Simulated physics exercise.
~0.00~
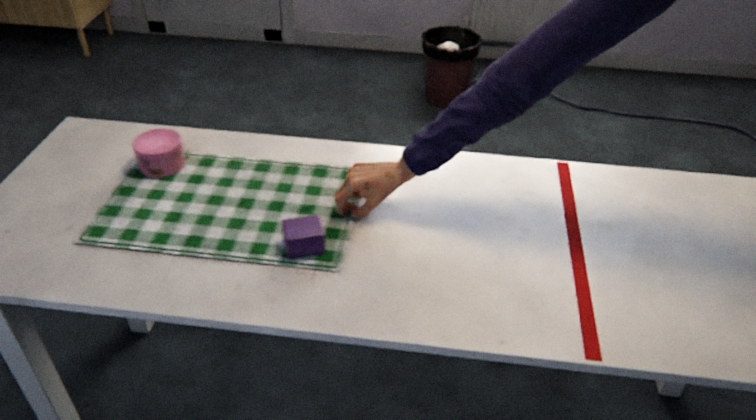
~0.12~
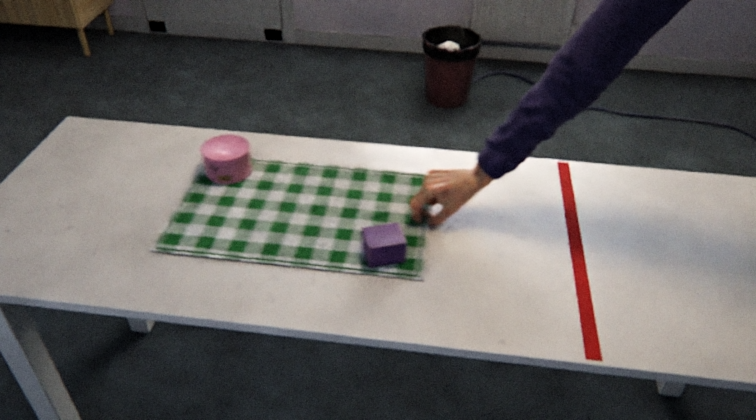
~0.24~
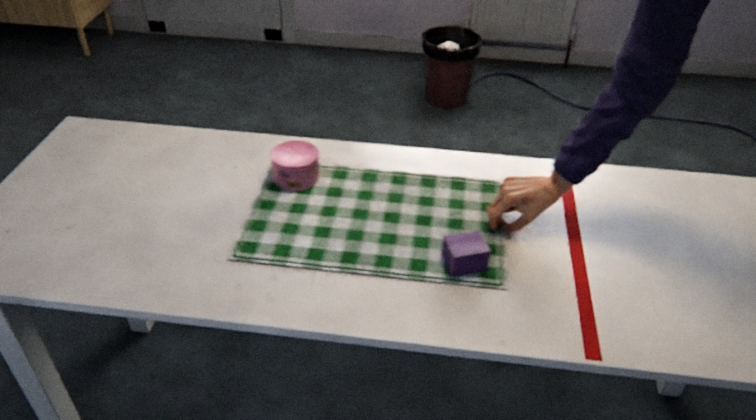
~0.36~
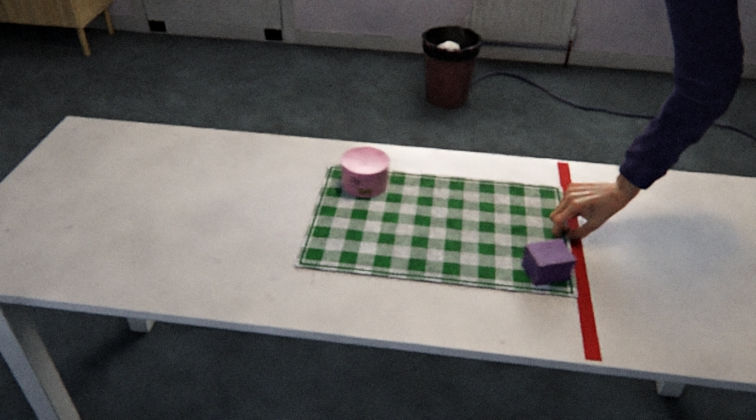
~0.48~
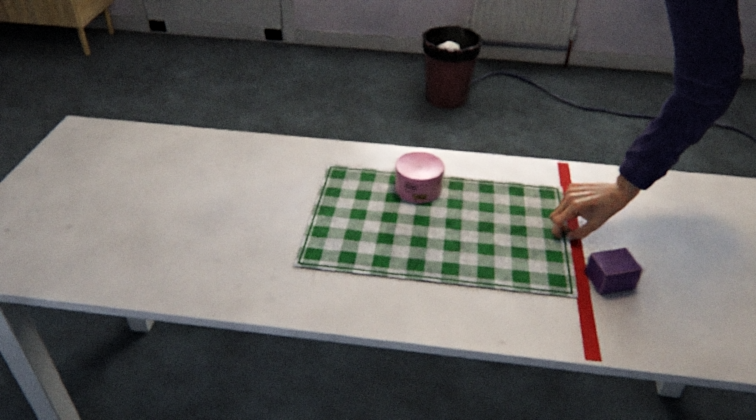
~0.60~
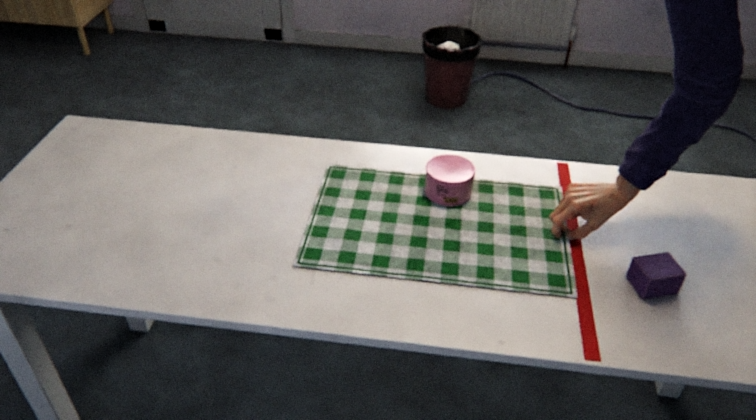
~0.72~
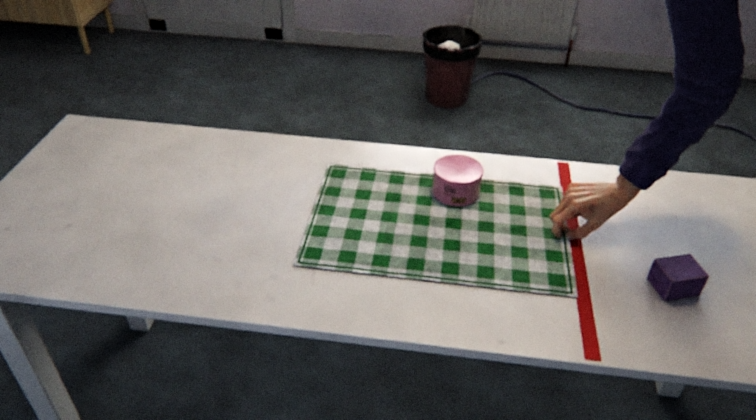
The video shows a hand pulling a green checkered place mat rightward across a white table, carrying a pink tub and a purple block. The mat stops at the red tape, the block slides off beyond it, and the tub slides a little but stays on the mat.
